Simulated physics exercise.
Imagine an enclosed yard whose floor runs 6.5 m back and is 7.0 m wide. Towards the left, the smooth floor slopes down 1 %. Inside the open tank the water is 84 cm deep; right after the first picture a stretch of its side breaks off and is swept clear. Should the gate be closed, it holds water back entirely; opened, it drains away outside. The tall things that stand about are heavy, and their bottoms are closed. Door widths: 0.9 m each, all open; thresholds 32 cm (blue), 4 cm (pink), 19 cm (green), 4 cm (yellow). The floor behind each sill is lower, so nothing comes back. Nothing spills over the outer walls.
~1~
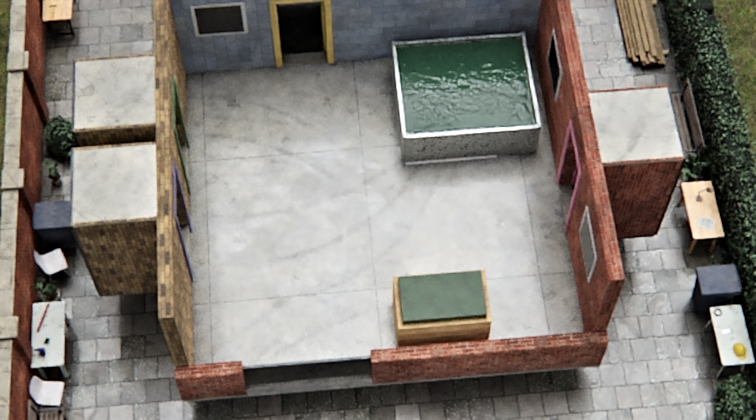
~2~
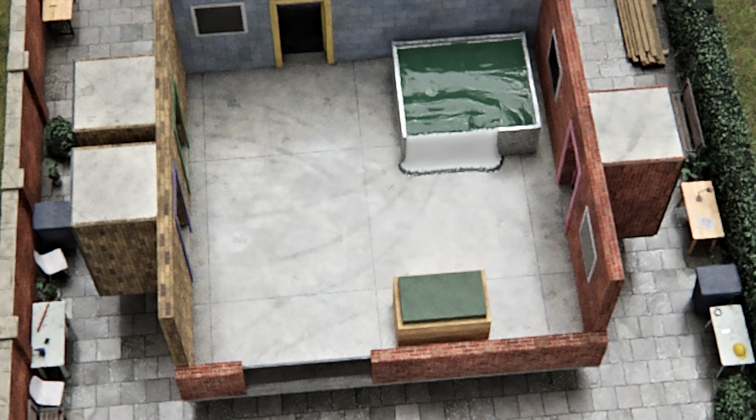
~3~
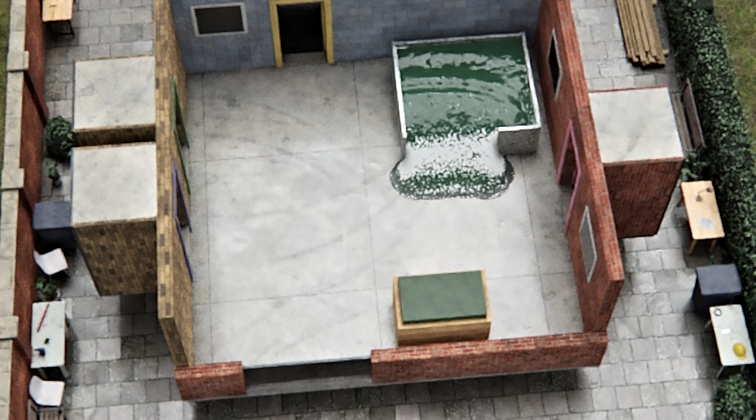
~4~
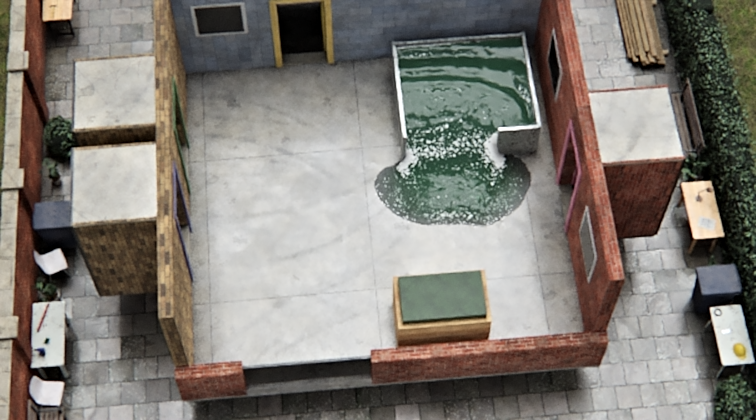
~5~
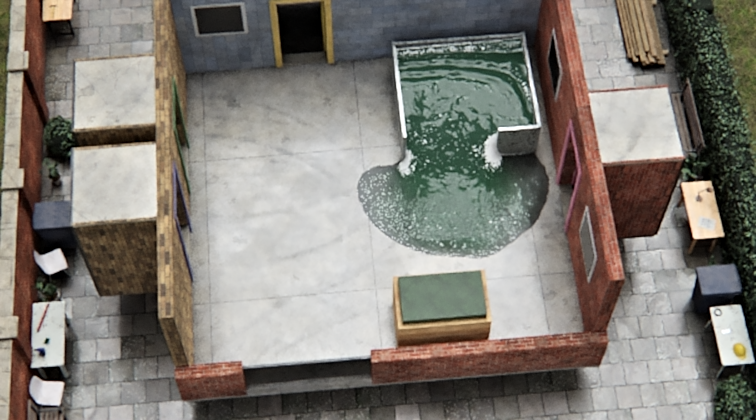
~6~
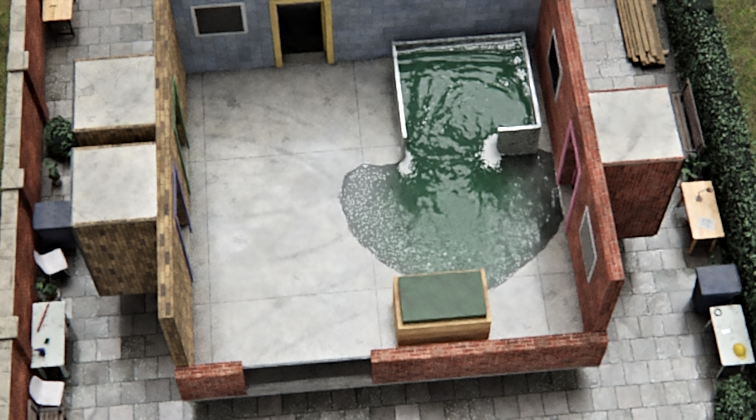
Green water pouring from the broken front side of an open tank, spreading across a pale walled yard floor around a green-topped box.
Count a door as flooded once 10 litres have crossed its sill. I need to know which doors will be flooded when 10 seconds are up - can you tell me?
Sure: The blue door will stay unflooded, the pink door will be flooded, the green door will stay unflooded, the yellow door will be flooded.
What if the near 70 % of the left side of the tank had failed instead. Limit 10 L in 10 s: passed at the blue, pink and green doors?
Then: Blue under, pink not over, green over.
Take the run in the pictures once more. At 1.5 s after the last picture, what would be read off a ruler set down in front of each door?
Door by door, in cm: Blue reads 0, pink reads 2, green reads 0, yellow reads 0.
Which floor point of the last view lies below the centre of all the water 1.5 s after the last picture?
About (446, 201).
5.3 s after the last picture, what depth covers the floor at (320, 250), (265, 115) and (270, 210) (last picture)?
Depths in turn: Roughly 7, 4 and 8 centimetres.
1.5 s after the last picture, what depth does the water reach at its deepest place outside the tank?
It gets to some 50 cm.
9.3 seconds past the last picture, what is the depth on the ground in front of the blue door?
Depth: Approx. 14.5 cm.
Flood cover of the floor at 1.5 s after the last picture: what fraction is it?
Roughly 50 % of the floor.
Then, 0.7 s after the last picture water covers 40 % of the floor and is deepest (50 cm) near (442, 294); blue door not reached, pink door 6 cm at the sill, 7 L in, green door not reached, yellow door not reached.
Then, 1.5 s after the last picture water covers 50 % of the floor and is deepest (50 cm) near (582, 347); blue door not reached, pink door 2 cm at the sill, 11 L in, green door not reached, yellow door not reached.
Then, 2.8 s after the last picture water covers 55 % of the floor and is deepest (37 cm) near (195, 381); blue door 14 cm at the sill, 0 L in, pink door 8 cm at the sill, 11 L in, green door not reached, yellow door not reached.
Then, 5.3 s after the last picture water covers 85 % of the floor and is deepest (21 cm) near (204, 342); blue door 17 cm at the sill, 0 L in, pink door 9 cm at the sill, 52 L in, green door 9 cm at the sill, 0 L in, yellow door 4 cm at the sill, 0 L in.
Then, 9.3 s after the last picture water covers 100 % of the floor and is deepest (20 cm) near (187, 83); blue door 15 cm at the sill, 0 L in, pink door 7 cm at the sill, 100 L in, green door 10 cm at the sill, 0 L in, yellow door 9 cm at the sill, 59 L in.
